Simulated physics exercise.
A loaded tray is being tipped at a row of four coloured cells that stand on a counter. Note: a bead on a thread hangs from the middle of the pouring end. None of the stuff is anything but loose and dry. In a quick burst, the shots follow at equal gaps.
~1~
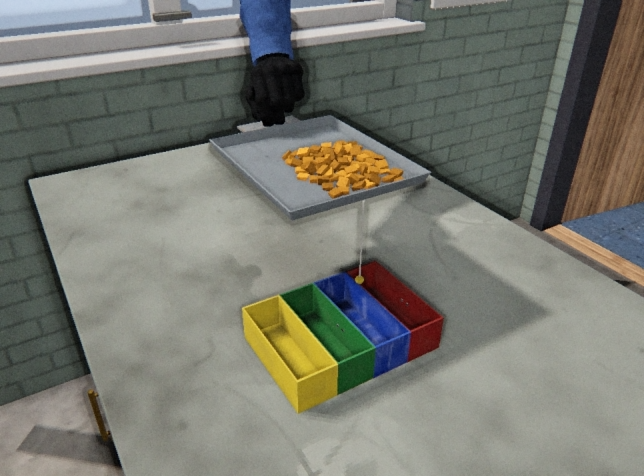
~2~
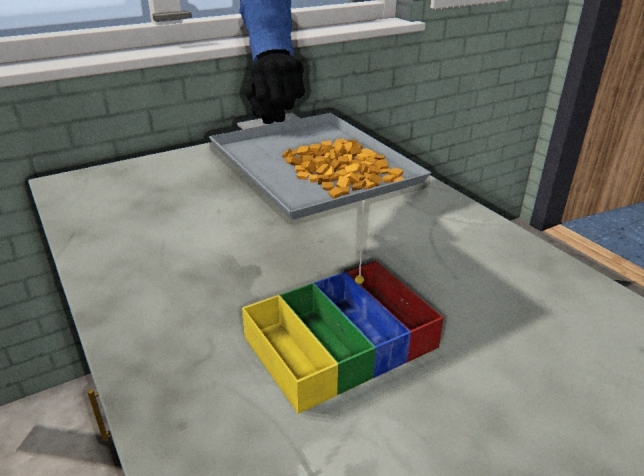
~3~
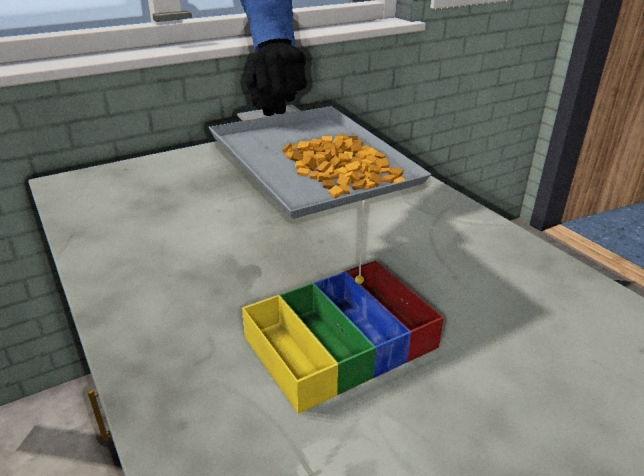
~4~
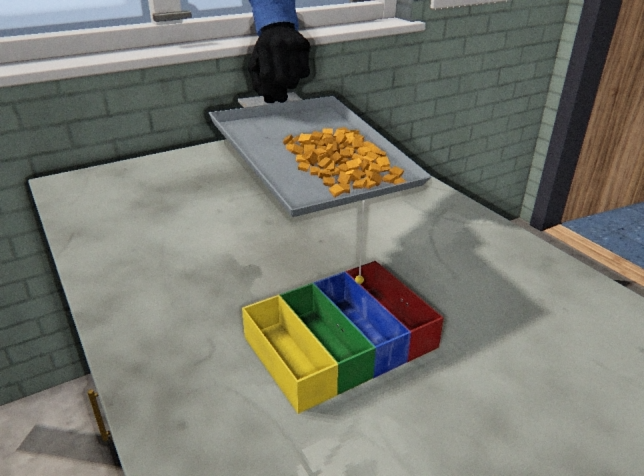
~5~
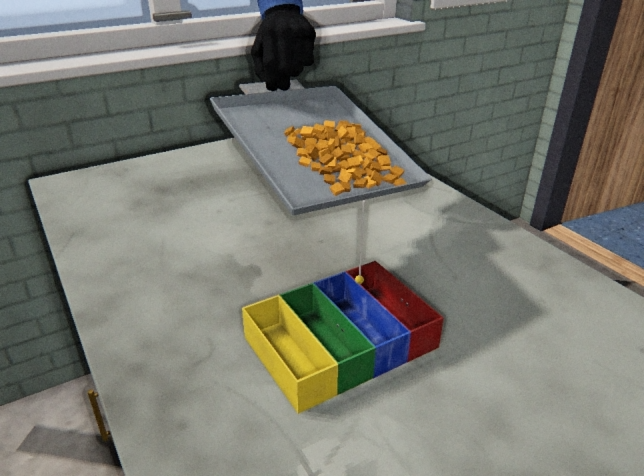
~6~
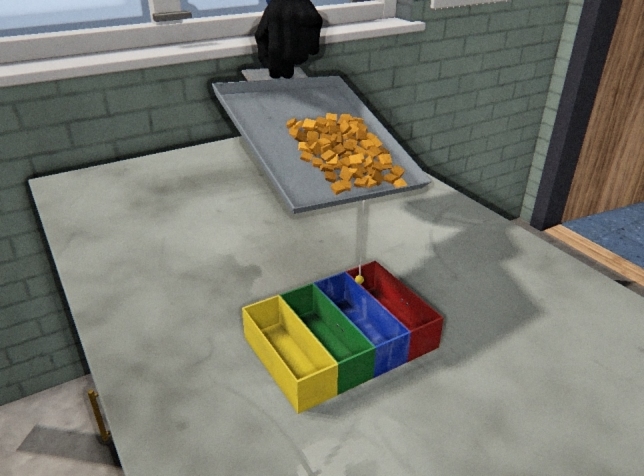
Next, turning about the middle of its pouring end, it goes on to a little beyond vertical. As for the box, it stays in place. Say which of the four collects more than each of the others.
The red one collects the most.
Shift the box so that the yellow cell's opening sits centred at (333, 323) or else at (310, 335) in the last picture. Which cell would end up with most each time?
So the first one goes to the red one and the second to the cell in red.
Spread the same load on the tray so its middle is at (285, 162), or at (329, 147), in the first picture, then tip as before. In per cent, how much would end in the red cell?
First case around 30 %, second case around 30 %.
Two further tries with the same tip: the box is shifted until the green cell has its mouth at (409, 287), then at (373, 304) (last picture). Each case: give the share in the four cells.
In order, about 100 and 100 in a hundred.
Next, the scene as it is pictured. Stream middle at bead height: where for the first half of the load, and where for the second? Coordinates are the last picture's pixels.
It passes near (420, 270) first and then near (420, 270).
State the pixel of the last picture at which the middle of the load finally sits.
(429, 309).
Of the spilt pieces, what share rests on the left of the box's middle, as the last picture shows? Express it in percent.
Close to 0 in a hundred.
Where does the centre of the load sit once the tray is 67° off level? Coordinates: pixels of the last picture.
(395, 179).
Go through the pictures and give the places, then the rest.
The first frame shows corners of the pouring end (292, 208) and (424, 171), level; middle of the load (341, 168), small crackers; bead on its thread (360, 280); yellow cell (317, 385); green cell (356, 368); blue cell (392, 352); red cell (425, 337).
The second frame shows corners of the pouring end (292, 208) and (425, 172), level; middle of the load (341, 167).
The third frame shows corners of the pouring end (293, 207) and (425, 173), tipped barely, lowest at the right corner; middle of the load (344, 158).
The fourth frame shows corners of the pouring end (294, 206) and (425, 175), tipped a little, lowest at the right corner; middle of the load (345, 154).
The fifth frame shows corners of the pouring end (295, 205) and (426, 177), tipped a little, lowest at the right corner; middle of the load (347, 150).
The sixth frame shows corners of the pouring end (296, 204) and (426, 179), tipped clearly, lowest at the right corner; middle of the load (349, 146); yellow cell (317, 385); green cell (356, 368); blue cell (392, 352); red cell (425, 337).
Just after the last frame, tray tipped steeply; almost all on the tray; about a tenth falling or outside the box.
A moment on, tray tipped past a quarter turn; roughly a quarter in the red cell; just a few in the blue cell; the larger part falling or outside the box.
Further on, tray tipped past a quarter turn; roughly a quarter in the red cell; just a few in the blue cell; roughly two thirds falling or outside the box.
When it is over, tray tipped past a quarter turn; roughly a quarter in the red cell; just a few in the blue cell; not one in the yellow cell; not one in the green cell; roughly two thirds outside the box.
